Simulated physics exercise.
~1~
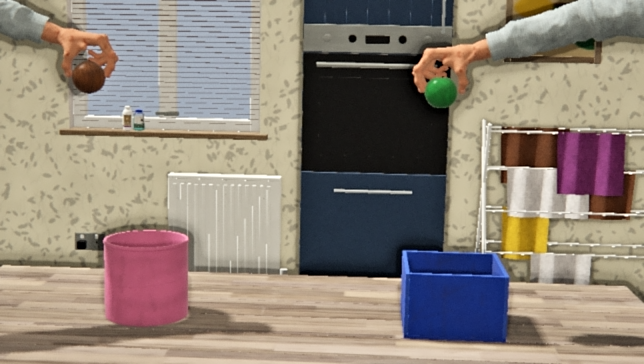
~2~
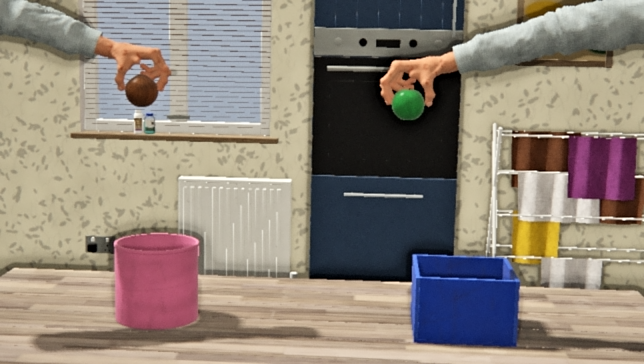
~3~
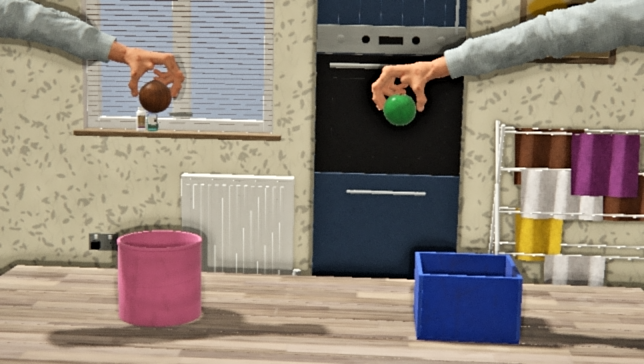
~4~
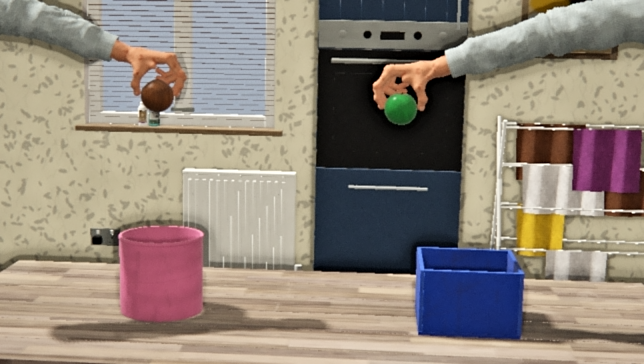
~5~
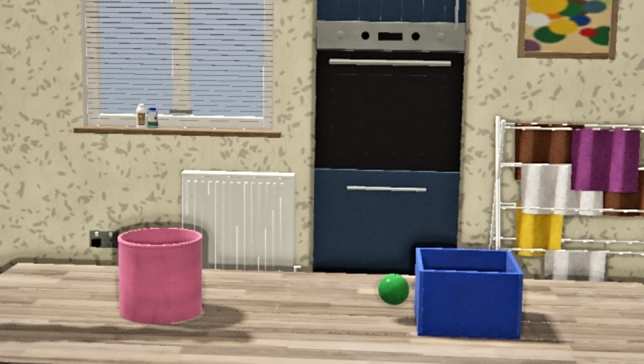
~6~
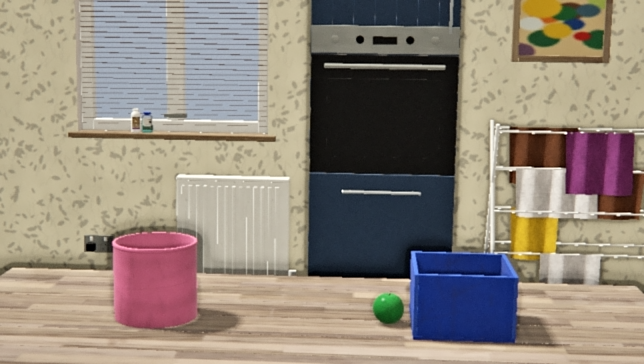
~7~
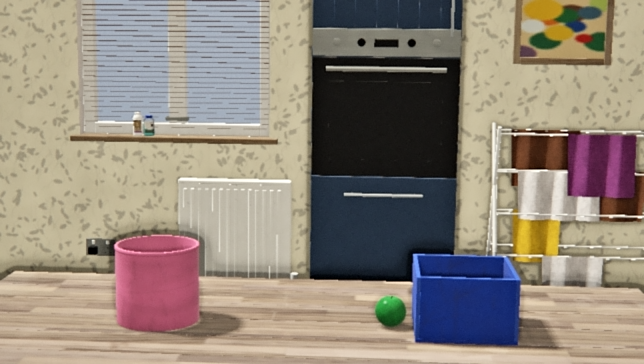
Brown and green balls held by two hands shifting inward, then released, the green landing beside a blue box, the brown unseen.
